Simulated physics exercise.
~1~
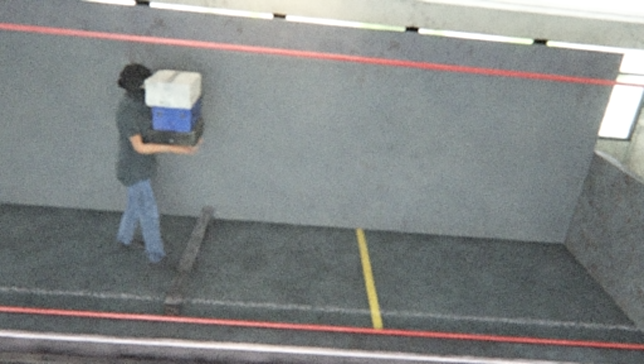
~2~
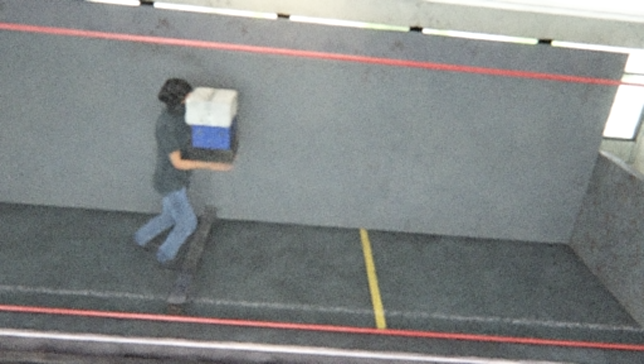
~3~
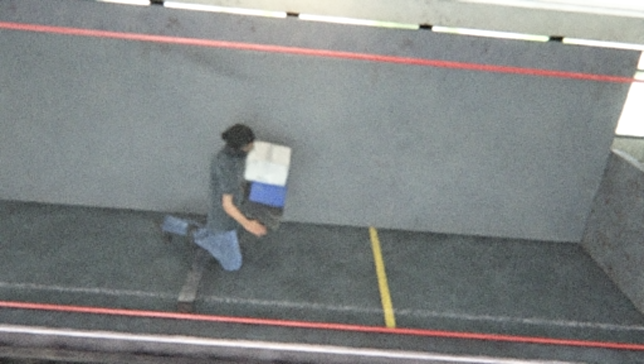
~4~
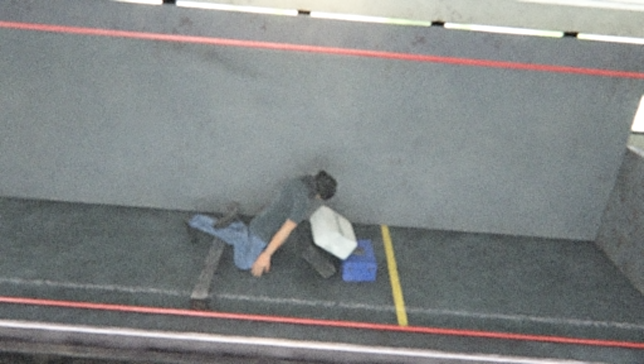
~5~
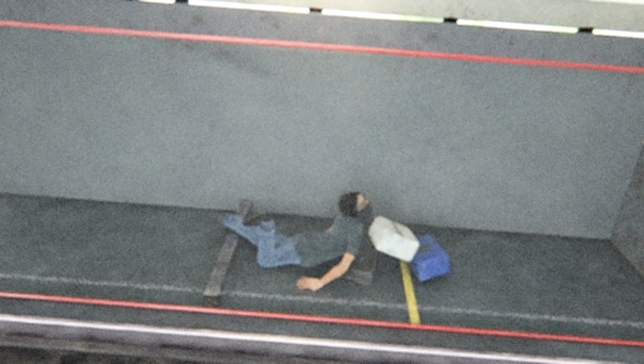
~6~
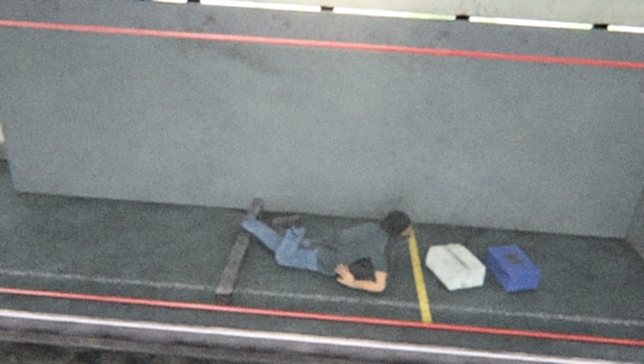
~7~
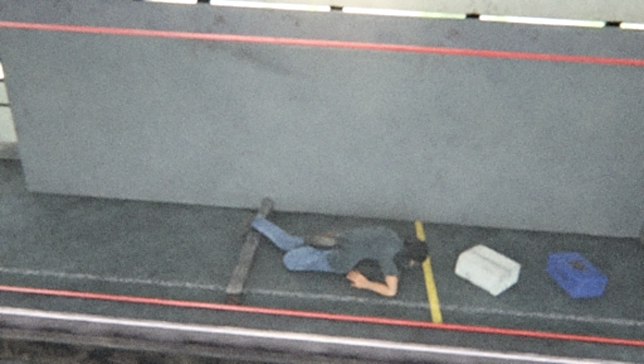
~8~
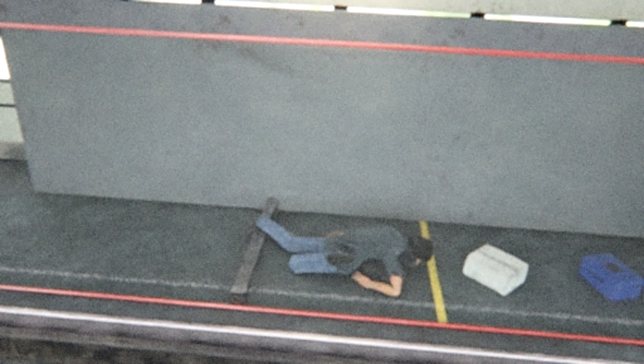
A person carrying a stack of boxes walked right, pitched forward over a dark bar on the floor and landed flat, spilling the load. The white and blue boxes slid past the yellow line, while the person lay face down just short of it.
